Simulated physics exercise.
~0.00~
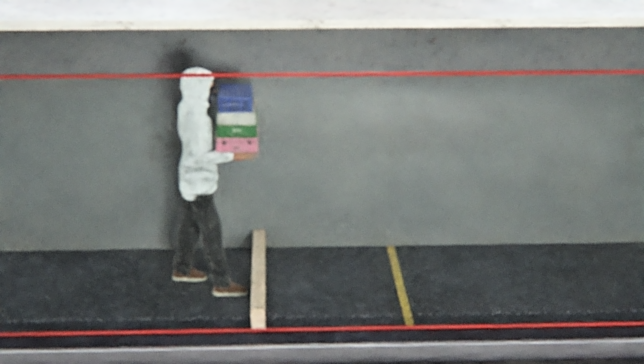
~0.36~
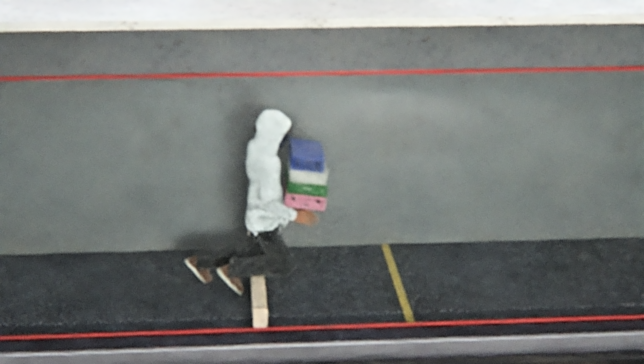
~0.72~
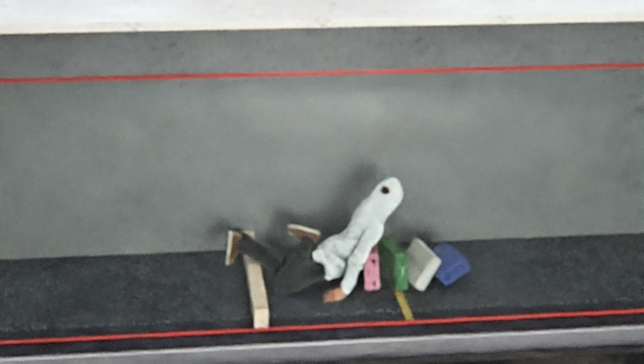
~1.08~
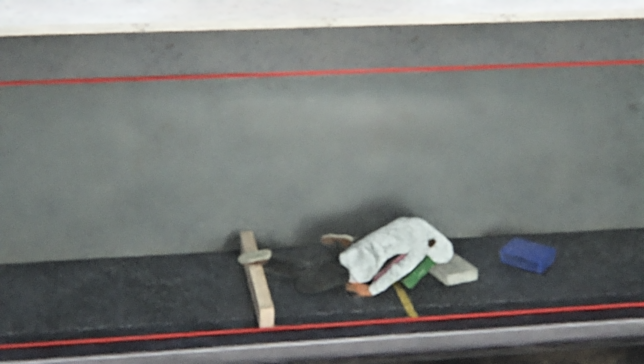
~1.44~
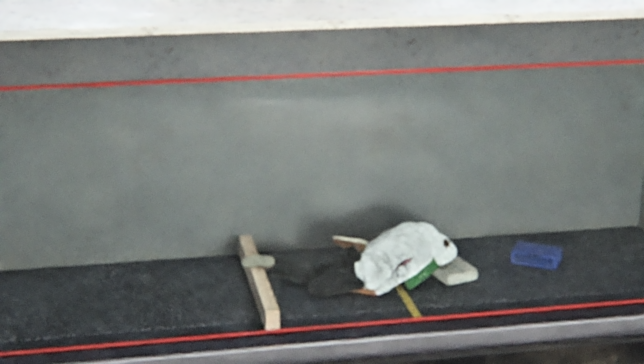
A courier in a pale hooded top and dark trousers stands at the left of a dark floor strip against a grey wall, seen from the side, clutching a stack of blue crate, white carton, green parcel and pink toolbox. A low wooden rail lies at the front foot, with a yellow line farther right. The courier pitches forward over the rail, feet lifting behind, and drops headlong as the stack spills and turns. The blue crate slides farthest right. The courier ends face down, head beyond the yellow line, with the green parcel and white carton also past it.
